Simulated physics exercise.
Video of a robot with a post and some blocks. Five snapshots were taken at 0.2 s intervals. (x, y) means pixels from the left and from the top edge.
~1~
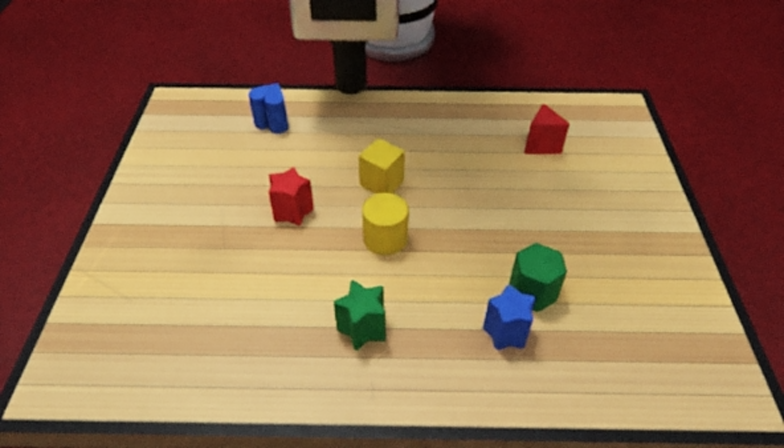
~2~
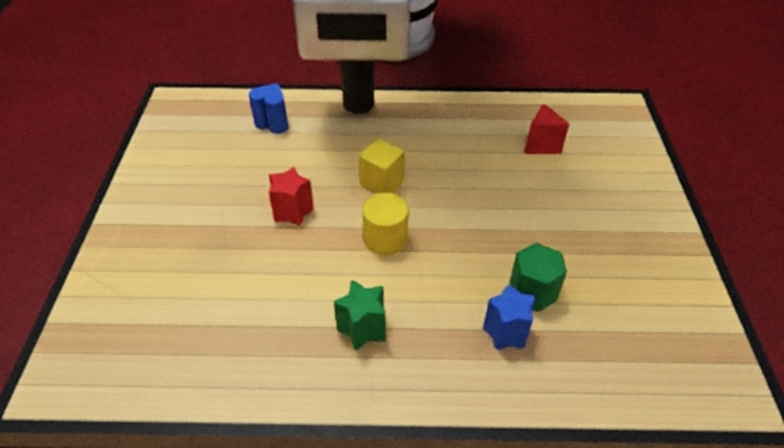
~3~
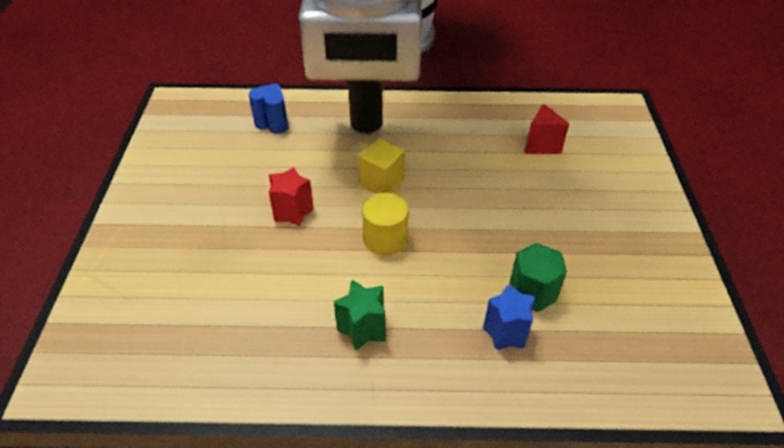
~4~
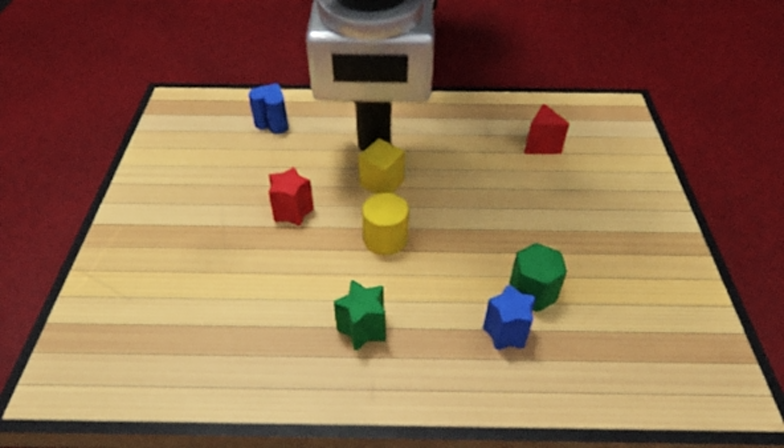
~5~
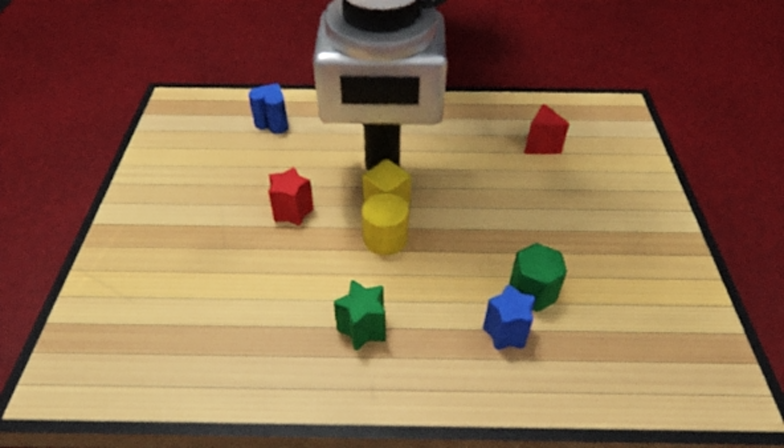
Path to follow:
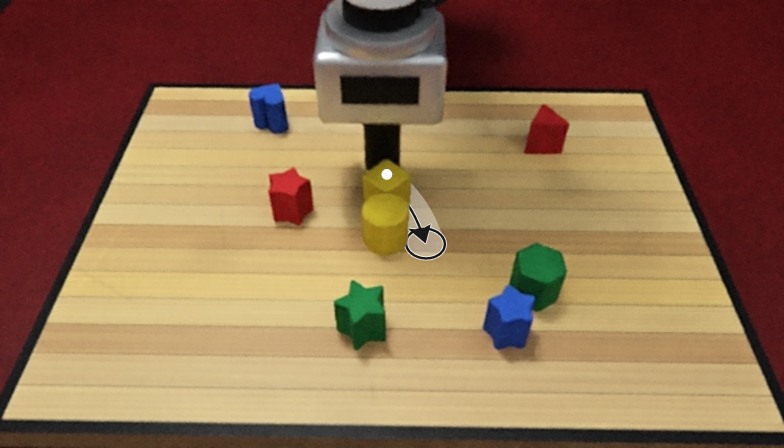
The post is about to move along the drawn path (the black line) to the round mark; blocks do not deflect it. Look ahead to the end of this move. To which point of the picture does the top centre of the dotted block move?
The centre of its top will be at (394, 228).
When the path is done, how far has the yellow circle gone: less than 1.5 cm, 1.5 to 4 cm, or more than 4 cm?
My estimate: Beyond 4 cm.
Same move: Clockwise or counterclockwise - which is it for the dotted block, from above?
Clockwise, from overhead.
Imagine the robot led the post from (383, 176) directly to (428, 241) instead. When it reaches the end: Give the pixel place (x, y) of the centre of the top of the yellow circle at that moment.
It should be at about (365, 251).
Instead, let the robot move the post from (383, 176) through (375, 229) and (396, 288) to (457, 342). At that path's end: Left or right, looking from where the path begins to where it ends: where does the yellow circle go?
The shift is to the left of that direction.
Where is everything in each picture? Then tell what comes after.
The first frame shows post's lower end (351, 85); yellow circle (385, 208); yellow square block (382, 153).
The second frame shows post (359, 104); blocks still.
The third frame shows post (366, 124); blocks still.
The fourth frame shows post (374, 144); blocks still.
The fifth frame shows post (382, 164); yellow circle (385, 208); yellow square block (387, 174).
Drawn move, from (383, 176) through (409, 206) to (425, 243); the dot is on the yellow square block.
On the path given first. Halfway along, post (409, 194); yellow circle (376, 229); yellow square block (393, 200), turned 75° clockwise.
At the end, post (426, 231); yellow circle (358, 250); yellow square block (394, 228), turned 105° clockwise.
